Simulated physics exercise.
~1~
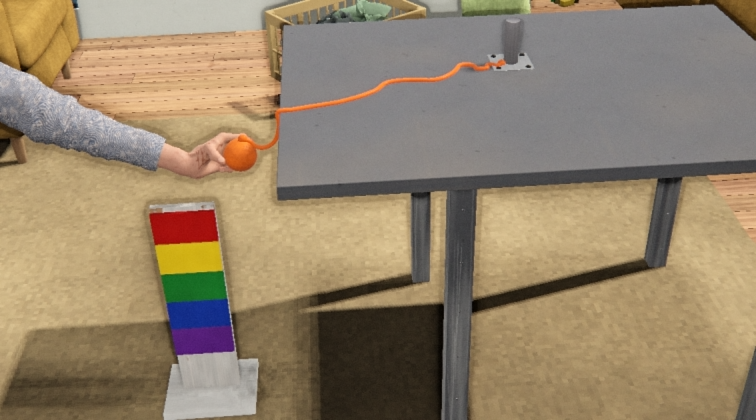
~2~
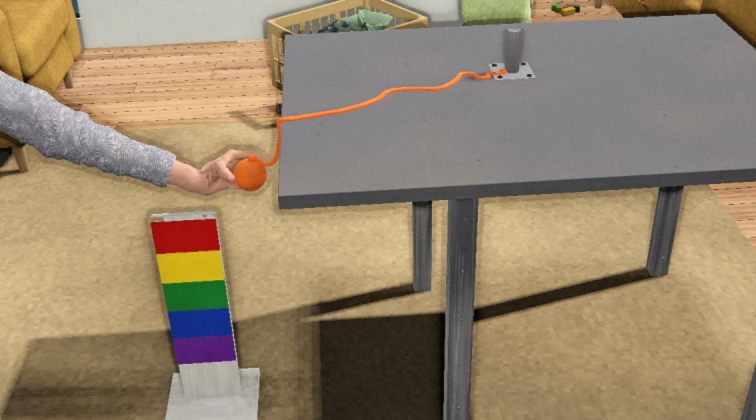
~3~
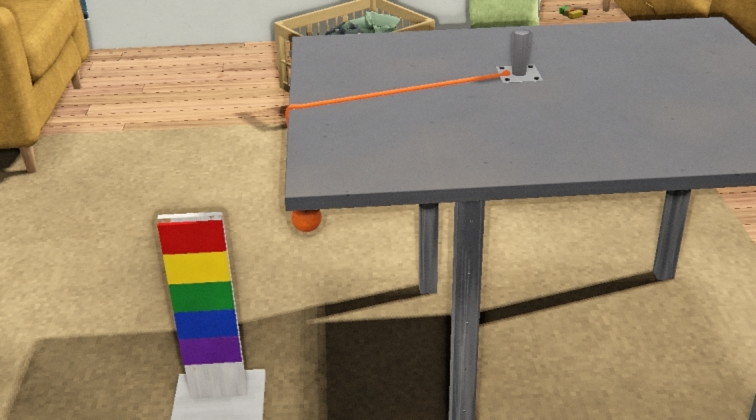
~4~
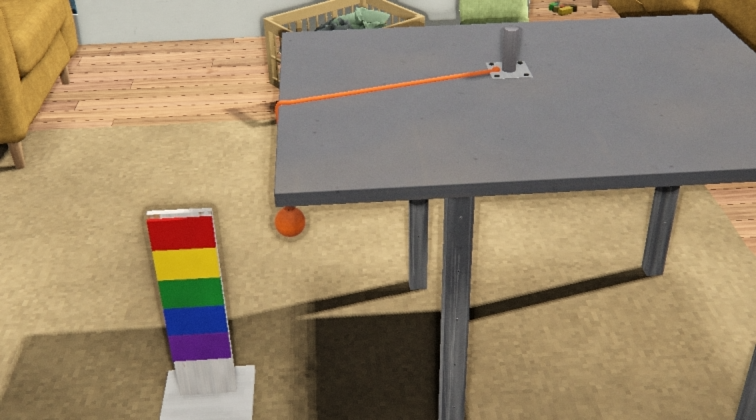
Off a table's edge, a hand releases a tethered orange, which drops and hangs level with red.
